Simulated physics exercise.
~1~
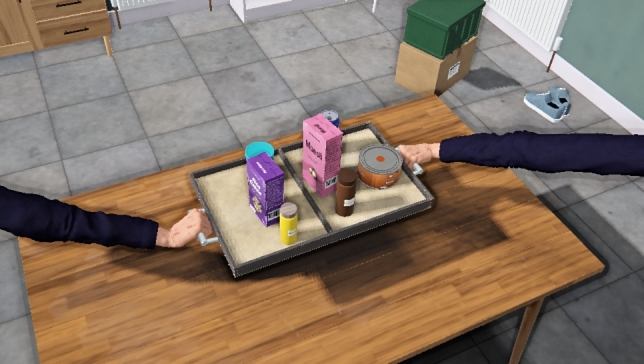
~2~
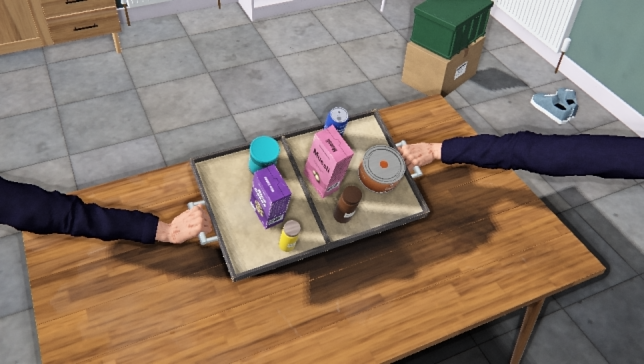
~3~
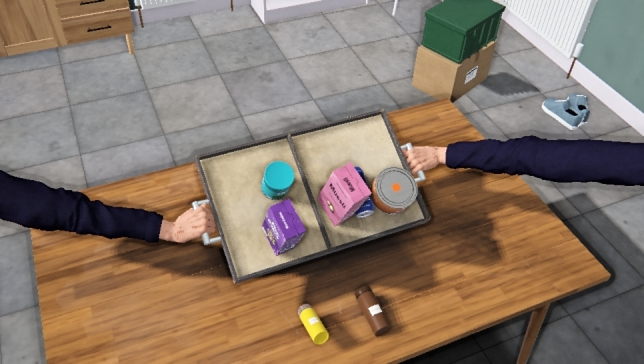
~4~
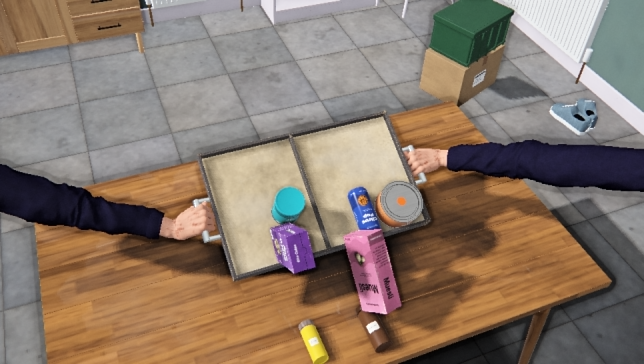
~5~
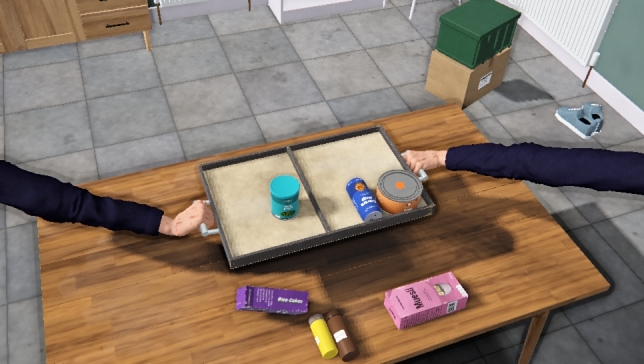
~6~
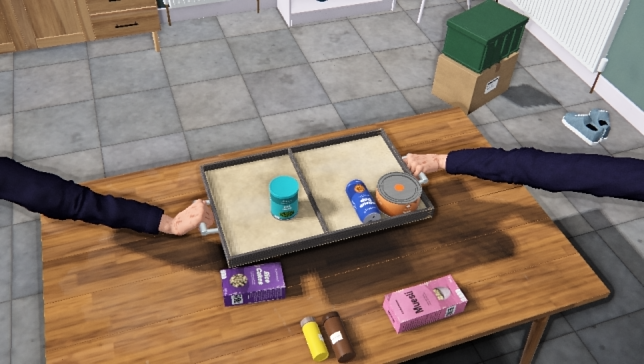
The tray dips toward the viewer, spilling two packets and two shakers, then levels out.
